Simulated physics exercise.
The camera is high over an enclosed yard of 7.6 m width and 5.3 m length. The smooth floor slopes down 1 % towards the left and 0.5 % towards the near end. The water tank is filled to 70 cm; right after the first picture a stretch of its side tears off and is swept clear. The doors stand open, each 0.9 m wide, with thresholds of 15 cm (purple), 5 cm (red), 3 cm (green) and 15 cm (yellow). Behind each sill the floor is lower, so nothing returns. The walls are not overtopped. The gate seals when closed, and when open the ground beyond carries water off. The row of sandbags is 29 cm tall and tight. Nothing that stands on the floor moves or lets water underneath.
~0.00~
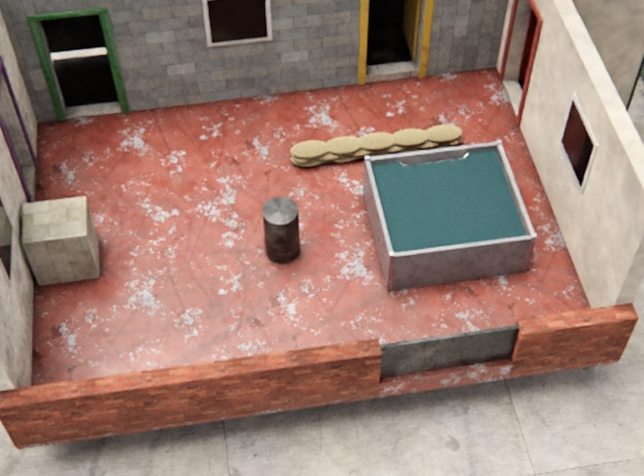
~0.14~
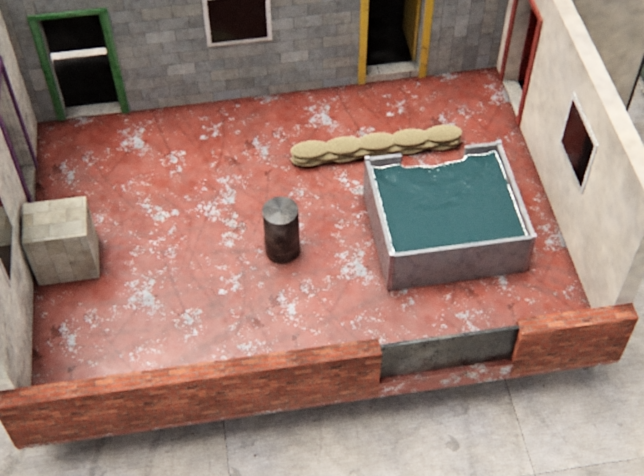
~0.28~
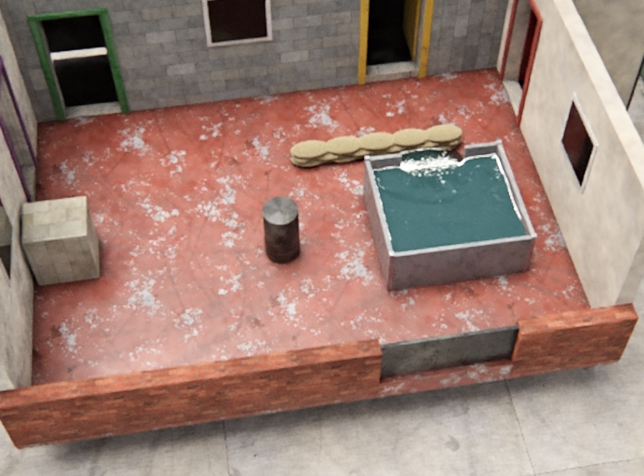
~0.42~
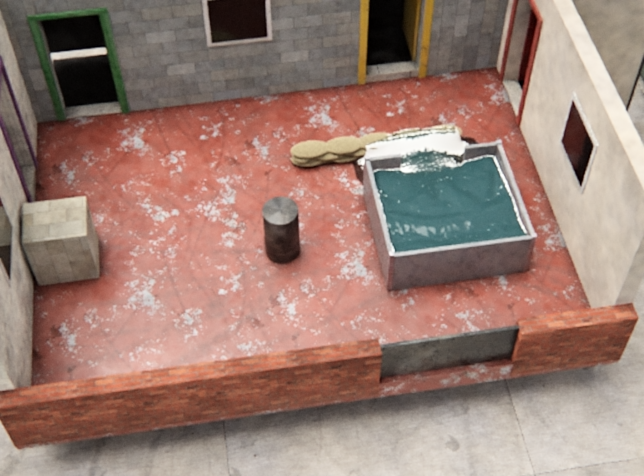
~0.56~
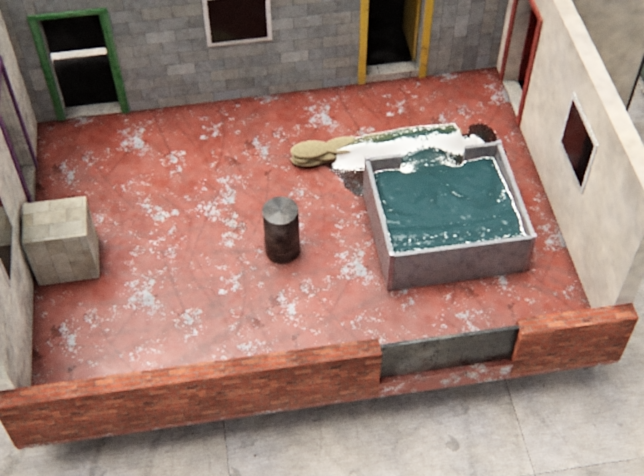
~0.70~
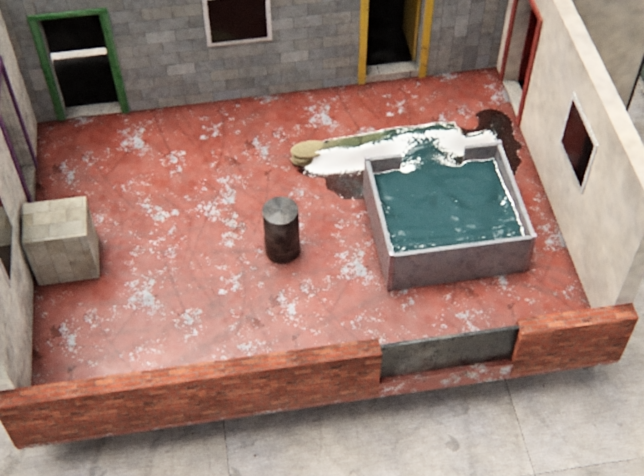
Teal water in a grey-walled tank ripples and pours out over the far side, turning to white foam as it spreads behind the tank, both left along the tan sandbags and right towards the red-framed doorway. The fixed view looks down from high over a walled yard with a worn red floor. A dark cylinder stands mid-floor, a pale block at left, and green- and yellow-framed doorways behind.
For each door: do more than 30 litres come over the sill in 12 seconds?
The water let in: At the purple door it stays under the limit; at the red door it exceeds the limit; at the green door it exceeds the limit; at the yellow door it keeps below the limit.
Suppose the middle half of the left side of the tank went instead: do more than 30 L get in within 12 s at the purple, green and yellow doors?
Against that limit: Purple below, green past it, yellow not over.
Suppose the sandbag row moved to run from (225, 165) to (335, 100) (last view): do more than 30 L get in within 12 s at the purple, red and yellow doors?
Against that limit: Purple below, red past it, yellow past it.
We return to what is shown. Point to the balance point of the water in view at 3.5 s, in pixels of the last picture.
At about (389, 204).
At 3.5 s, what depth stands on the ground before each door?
Depths in cm: Purple 7, red 10, green 0, yellow 8.
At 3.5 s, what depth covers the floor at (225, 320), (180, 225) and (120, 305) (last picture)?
Roughly 0, 3 and 4 cm, in turn.
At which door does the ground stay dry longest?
Last comes the green one.
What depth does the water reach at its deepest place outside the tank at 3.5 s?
Up to some 30 cm.
After 1.4 s water covers 30 % of the floor and is deepest (52 cm) near (423, 155); purple door not reached, red door 13 cm at the sill, 8 L in, green door not reached, yellow door not reached.
After 2.2 s water covers 45 % of the floor and is deepest (38 cm) near (412, 156); purple door not reached, red door 12 cm at the sill, 34 L in, green door not reached, yellow door 12 cm at the sill, 0 L in.
After 3.5 s water covers 65 % of the floor and is deepest (30 cm) near (412, 156); purple door 7 cm at the sill, 0 L in, red door 10 cm at the sill, 61 L in, green door not reached, yellow door 8 cm at the sill, 0 L in.
After 7.0 s water covers 95 % of the floor and is deepest (14 cm) near (412, 156); purple door 9 cm at the sill, 0 L in, red door 7 cm at the sill, 77 L in, green door 8 cm at the sill, 7 L in, yellow door 4 cm at the sill, 0 L in.
After 12.0 s water covers 95 % of the floor and is deepest (12 cm) near (34, 325); purple door 10 cm at the sill, 0 L in, red door 3 cm at the sill, 81 L in, green door 8 cm at the sill, 63 L in, yellow door 2 cm at the sill, 0 L in.
